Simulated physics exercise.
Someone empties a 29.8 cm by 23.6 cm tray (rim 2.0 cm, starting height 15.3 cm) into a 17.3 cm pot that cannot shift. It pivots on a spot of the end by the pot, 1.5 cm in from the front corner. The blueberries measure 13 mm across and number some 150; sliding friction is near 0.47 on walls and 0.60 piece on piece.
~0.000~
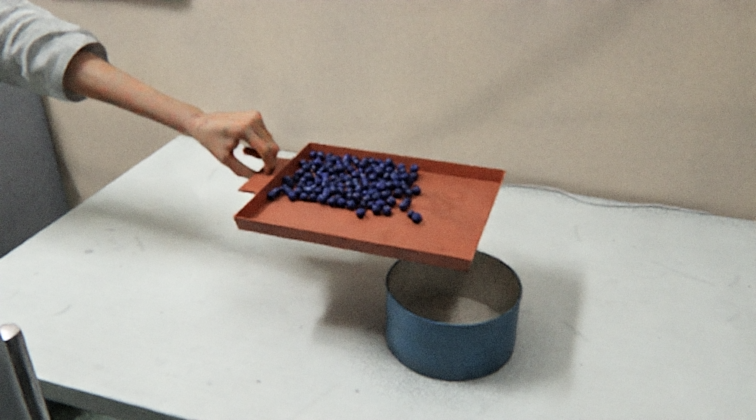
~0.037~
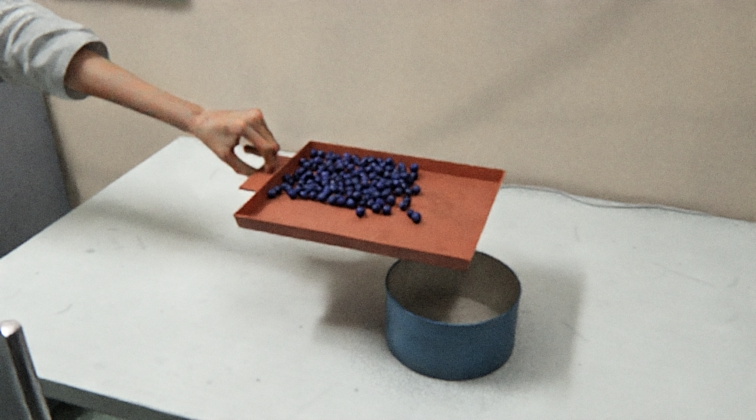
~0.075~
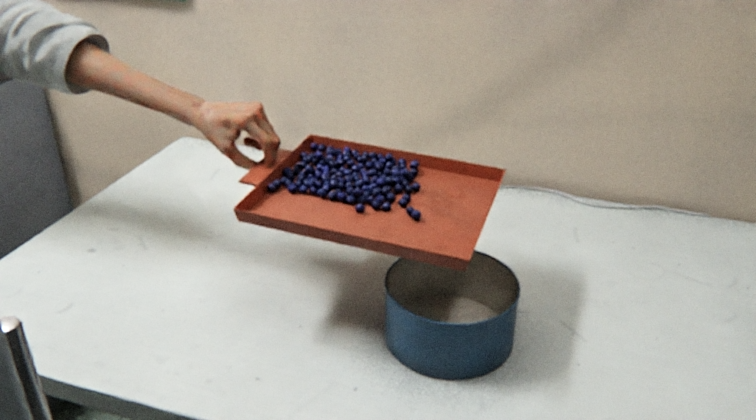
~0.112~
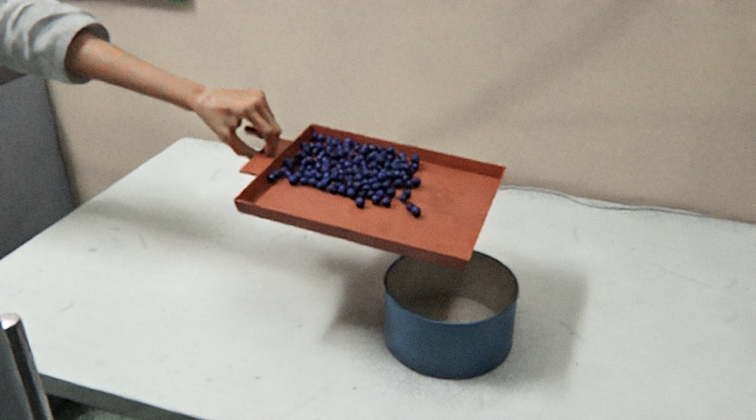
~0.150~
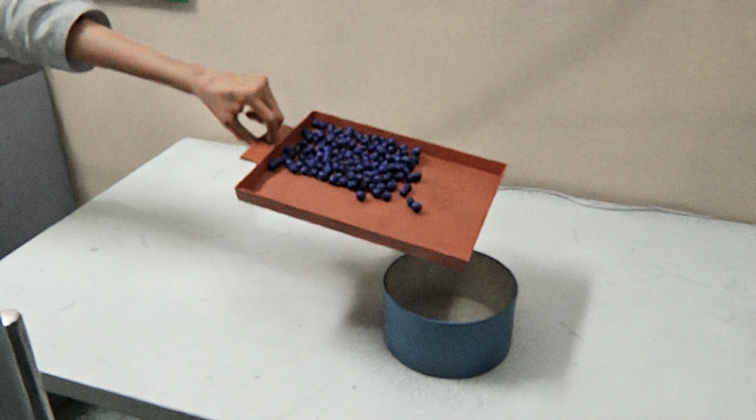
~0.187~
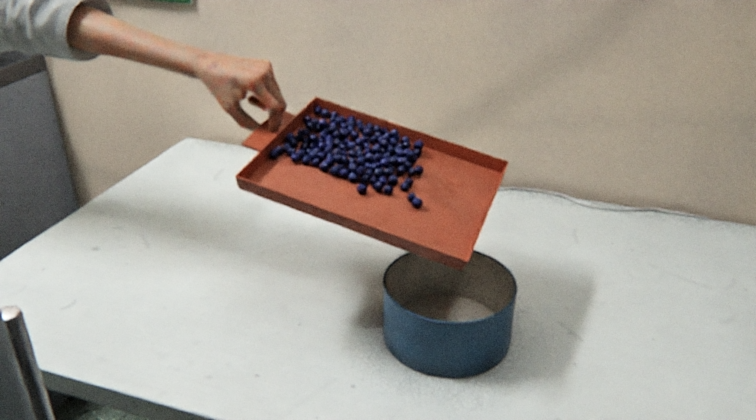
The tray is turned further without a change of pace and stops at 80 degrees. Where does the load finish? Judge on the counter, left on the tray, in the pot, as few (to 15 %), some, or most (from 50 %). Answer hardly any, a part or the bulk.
Counter: The bulk, tray: A part, pot: Hardly any.
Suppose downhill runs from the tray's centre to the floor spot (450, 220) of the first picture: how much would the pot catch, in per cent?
About 5 per cent.
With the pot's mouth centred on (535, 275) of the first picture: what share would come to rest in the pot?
Some 15 per cent.
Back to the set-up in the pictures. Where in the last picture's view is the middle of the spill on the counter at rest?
At about (546, 406).
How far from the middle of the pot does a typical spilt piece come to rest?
About 18 cm.
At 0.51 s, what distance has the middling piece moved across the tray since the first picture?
Some 6 cm.
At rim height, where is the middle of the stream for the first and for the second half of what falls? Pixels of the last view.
At about (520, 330), then at (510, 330).
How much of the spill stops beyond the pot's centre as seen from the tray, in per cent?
Roughly 100 per cent.
After 0.51 s, tilt 46 degrees; the tray holds 100 %, the pot 0 %.
After 0.73 s, tilt 68 degrees; the tray holds 90 %, the pot 0 %.
After 1.06 s, tilt 80 degrees; the tray holds 30 %, the pot 0 %.
In the end, at 1.9 s, counter 75 %, tray 25 %, pot 0 %.
